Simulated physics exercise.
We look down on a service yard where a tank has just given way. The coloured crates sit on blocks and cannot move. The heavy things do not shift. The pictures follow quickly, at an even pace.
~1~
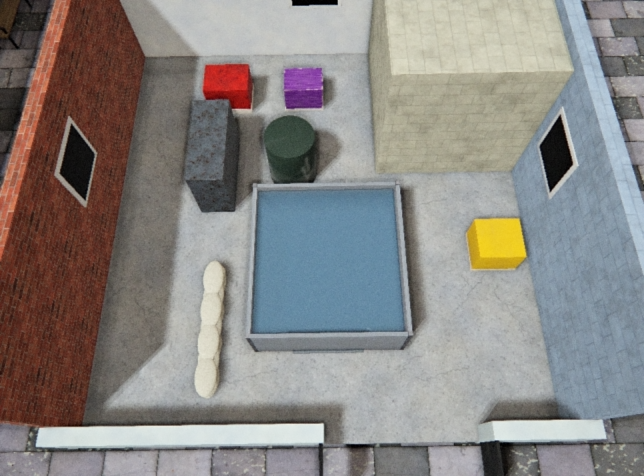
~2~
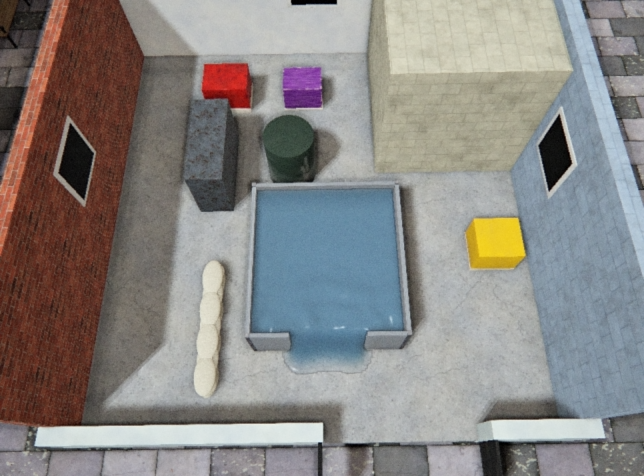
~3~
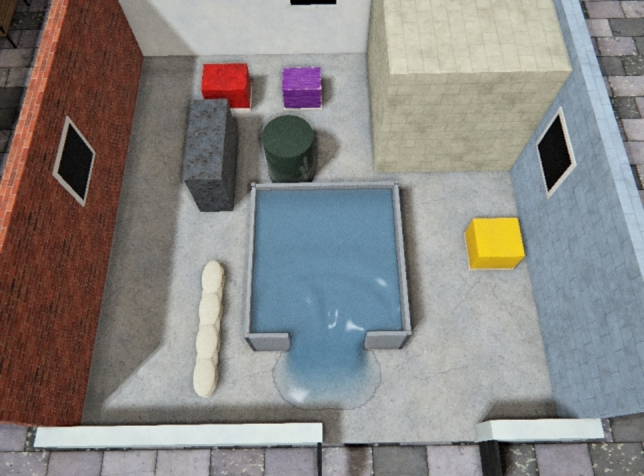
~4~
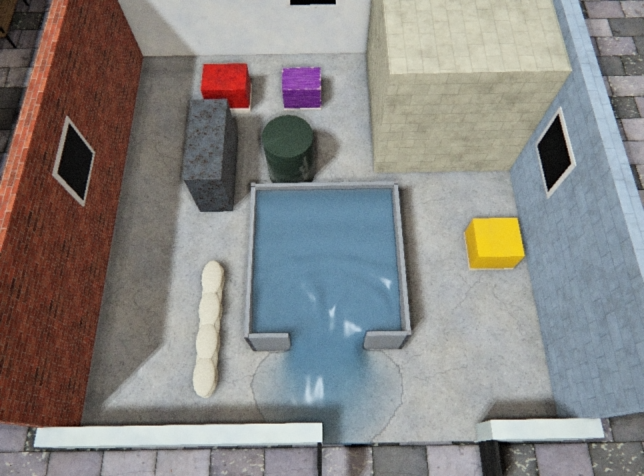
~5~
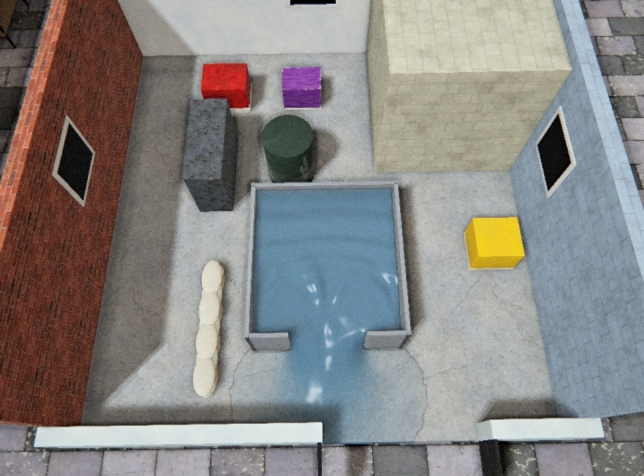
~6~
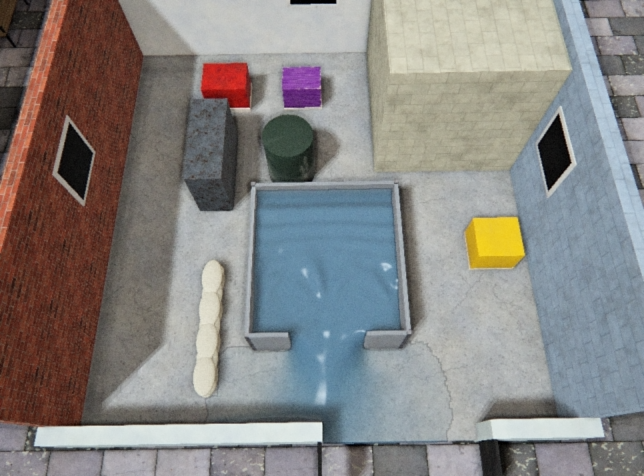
Water pouring through a gap in the front of a square tank, spreading across a grey yard between brick and blue walls.
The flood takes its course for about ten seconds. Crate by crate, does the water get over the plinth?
One by one: The purple crate is wetted; the yellow crate escapes dry; the red crate escapes dry.
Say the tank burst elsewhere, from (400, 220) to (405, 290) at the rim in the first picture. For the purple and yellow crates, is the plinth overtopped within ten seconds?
In short: Purple crate ends up wet, yellow crate is topped.
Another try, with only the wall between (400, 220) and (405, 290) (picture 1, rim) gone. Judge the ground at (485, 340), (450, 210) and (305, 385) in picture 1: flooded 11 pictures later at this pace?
As listed: Covered, wet, free of water.
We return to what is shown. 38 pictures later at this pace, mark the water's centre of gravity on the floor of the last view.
At about (268, 266).
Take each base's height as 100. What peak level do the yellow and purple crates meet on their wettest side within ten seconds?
In turn 20 and 190 per cent.
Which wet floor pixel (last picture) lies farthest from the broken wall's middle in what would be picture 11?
Close to (81, 429).
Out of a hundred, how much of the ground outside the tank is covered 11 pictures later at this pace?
Close to 20 %.
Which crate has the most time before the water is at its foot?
Last comes the one in yellow.
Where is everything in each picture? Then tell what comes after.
The first frame shows still water in the water tank at (328, 257).
In the second frame, water pours out at (328, 341) and has run to (290, 361).
In the third frame, water pours out at (328, 342) and has run to (296, 401).
In the fourth frame, the front is at a hidden place, out from the gap at (328, 343).
In the fifth frame, the front is at a hidden place, out from the gap at (328, 342).
In the sixth frame, the front is at a hidden place, out from the gap at (328, 342).
A moment on, water covers 15 % of the floor; the purple crate not reached, the yellow crate not reached, the red crate not reached.
Next, water covers 20 % of the floor; the purple crate not reached, the yellow crate not reached, the red crate not reached.
Then, water covers 40 % of the floor; the purple crate not reached, the yellow crate not reached, the red crate not reached.
Later, water covers 60 % of the floor; the purple crate water round its plinth, the yellow crate not reached, the red crate water round its plinth.
In the end, water covers 70 % of the floor; the purple crate was topped, the yellow crate stayed above the water, the red crate stayed above the water.
